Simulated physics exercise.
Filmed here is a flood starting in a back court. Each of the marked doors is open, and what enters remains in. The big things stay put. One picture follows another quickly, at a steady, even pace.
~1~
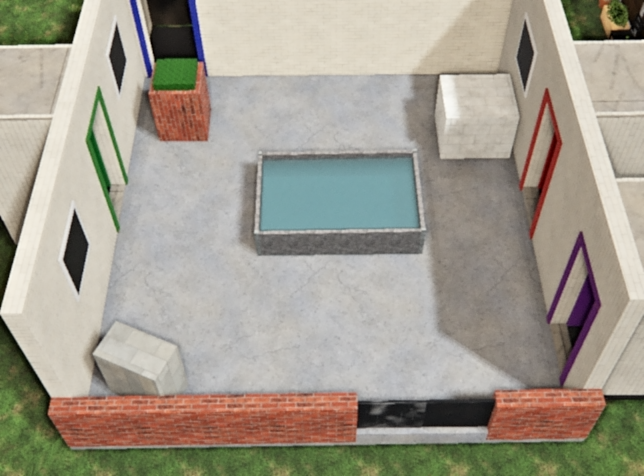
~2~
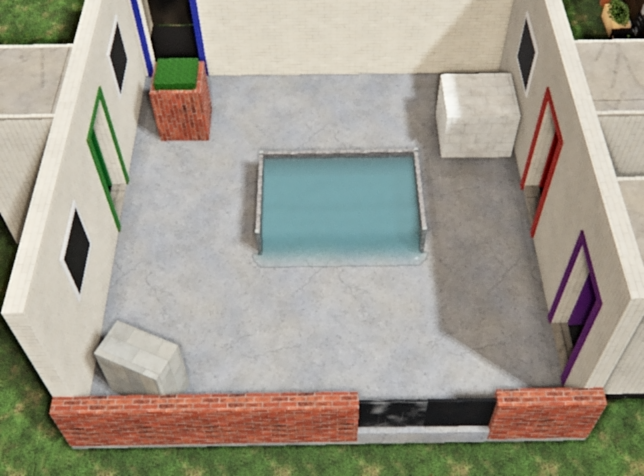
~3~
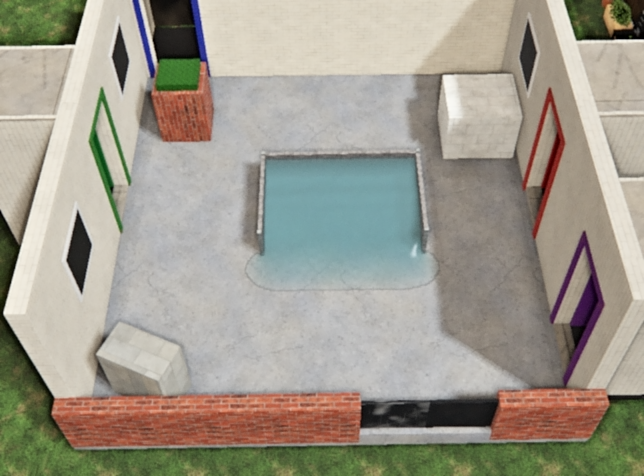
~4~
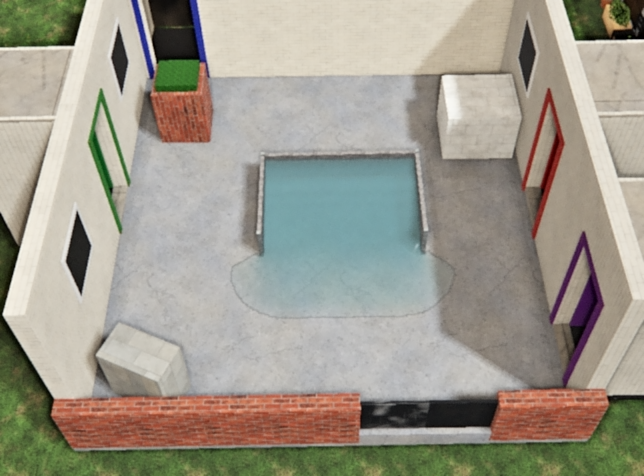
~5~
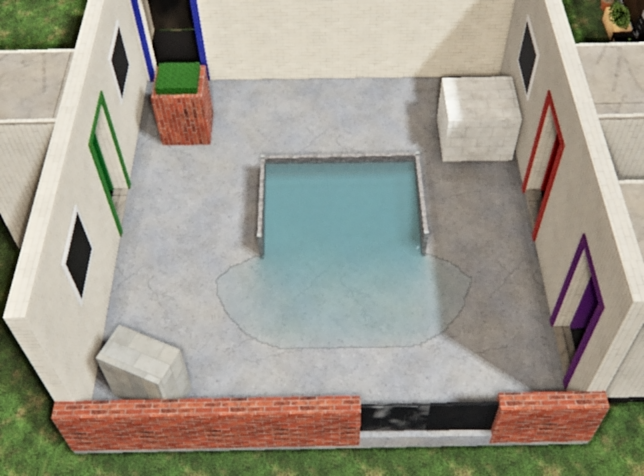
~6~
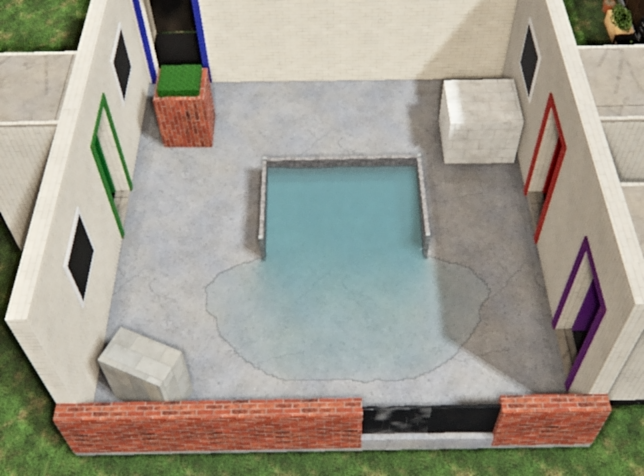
Water pours from the open front of a raised tank and spreads across the courtyard floor.
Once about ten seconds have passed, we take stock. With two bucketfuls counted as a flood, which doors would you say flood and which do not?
Outcome: The red door keeps inside the allowance there; the green door keeps inside the allowance there; the purple door exceeds the allowance there; the blue door keeps inside the allowance there.
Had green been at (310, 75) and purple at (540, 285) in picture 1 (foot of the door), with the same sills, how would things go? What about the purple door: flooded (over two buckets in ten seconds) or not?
Purple door: Gets flooded.
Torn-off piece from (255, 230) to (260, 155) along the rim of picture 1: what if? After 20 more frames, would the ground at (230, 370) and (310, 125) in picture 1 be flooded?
Soaked and Still dry.
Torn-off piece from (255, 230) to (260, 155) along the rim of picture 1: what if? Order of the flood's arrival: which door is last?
The door marked red is last in line.
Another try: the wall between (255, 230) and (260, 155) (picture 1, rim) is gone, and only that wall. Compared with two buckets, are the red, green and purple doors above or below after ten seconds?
Checking each in turn: Red door falls below the cutoff, green door clears the cutoff, purple door clears the cutoff.
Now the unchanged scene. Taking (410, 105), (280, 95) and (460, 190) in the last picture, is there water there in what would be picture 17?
As listed, the points end up high and dry, high and dry and high and dry.
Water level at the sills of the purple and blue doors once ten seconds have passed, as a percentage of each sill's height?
Estimate, in order: 290 and 40 percent.
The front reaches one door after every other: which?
It's the one in blue.
A moment on, water covers 30 % of the floor; the red door not reached, the green door not reached, the purple door not reached, the blue door not reached.
Next, water covers 35 % of the floor; the red door not reached, the green door not reached, the purple door wet at the sill, nothing in, the blue door not reached.
Then, water covers 40 % of the floor; the red door not reached, the green door not reached, the purple door over two buckets in, the blue door not reached.
Later, water covers 70 % of the floor; the red door wet at the sill, nothing in, the green door wet at the sill, nothing in, the purple door far over two buckets in, the blue door not reached.
In the end, water covers 90 % of the floor; the red door wet at the sill, nothing in, the green door wet at the sill, nothing in, the purple door far over two buckets in, the blue door wet at the sill, nothing in.
